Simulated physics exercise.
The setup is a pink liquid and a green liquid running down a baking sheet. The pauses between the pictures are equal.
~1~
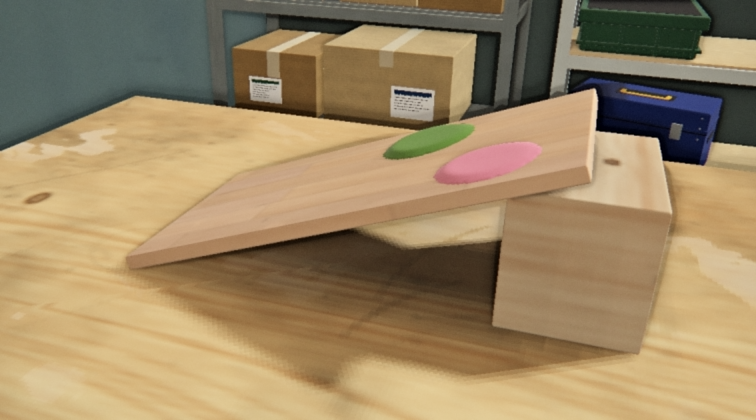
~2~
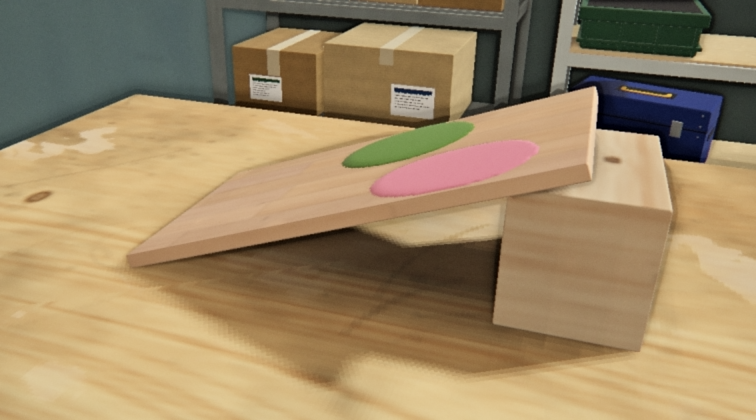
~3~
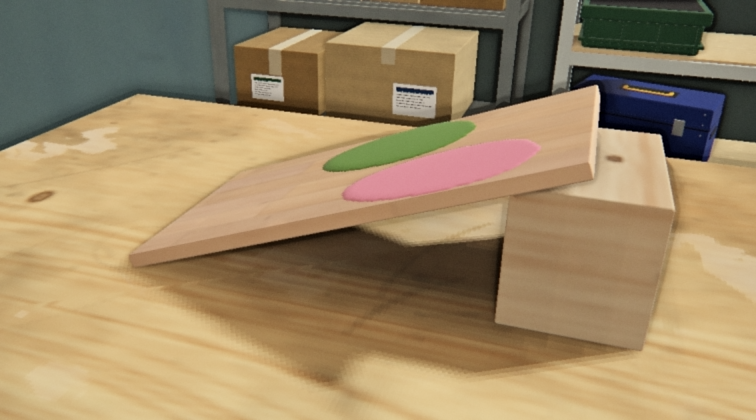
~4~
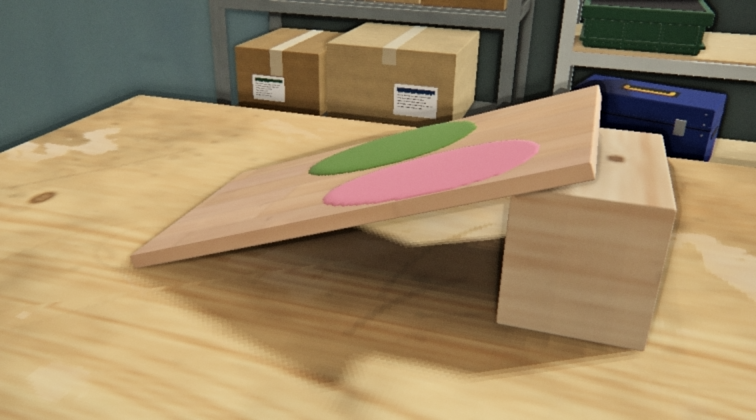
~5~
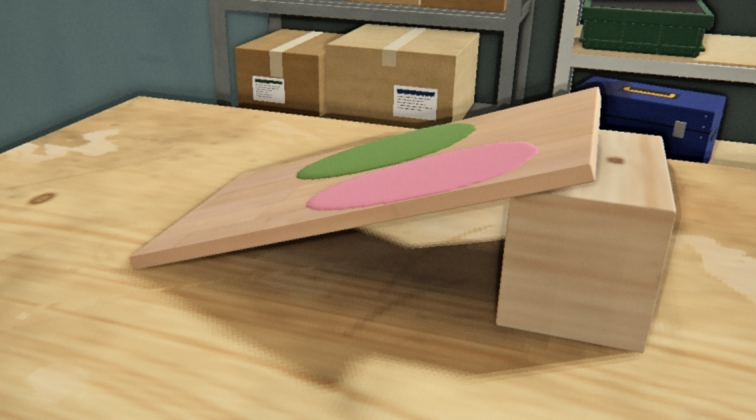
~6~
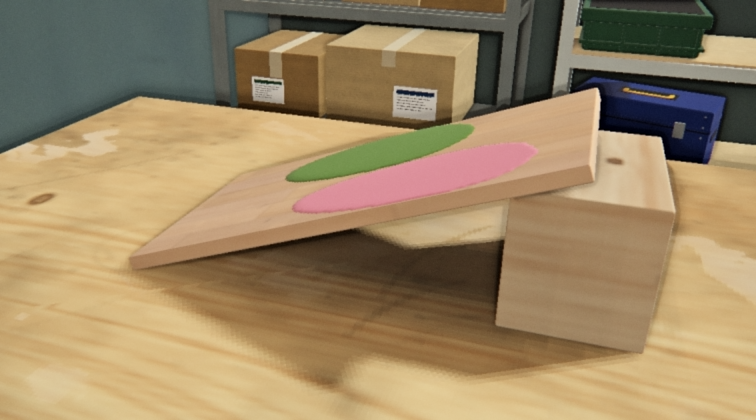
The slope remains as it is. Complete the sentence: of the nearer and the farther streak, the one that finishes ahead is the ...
The farther streak.
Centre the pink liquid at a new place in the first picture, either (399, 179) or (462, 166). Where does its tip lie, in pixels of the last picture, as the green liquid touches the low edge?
At about (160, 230), and at (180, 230).
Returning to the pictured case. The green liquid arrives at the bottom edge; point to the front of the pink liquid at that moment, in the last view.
(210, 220), roughly.
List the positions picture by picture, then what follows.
In the first frame, tip of the pink liquid a quarter of the way down; tip of the green liquid (394, 147) half way down.
In the second frame, tip of the pink liquid (384, 180) half way down; tip of the green liquid half way down.
In the third frame, tip of the pink liquid half way down; tip of the green liquid (333, 160) three quarters of the way down.
In the fourth frame, tip of the pink liquid (337, 190) half way down; tip of the green liquid three quarters of the way down.
In the fifth frame, tip of the pink liquid half way down; tip of the green liquid (310, 167) three quarters of the way down.
In the sixth frame, tip of the pink liquid (304, 199) three quarters of the way down; tip of the green liquid three quarters of the way down.
Soon after, the pink liquid is three quarters of the way down; the green liquid is close to the edge.
In the end, the pink liquid is close to the edge; the green liquid is at the low edge.
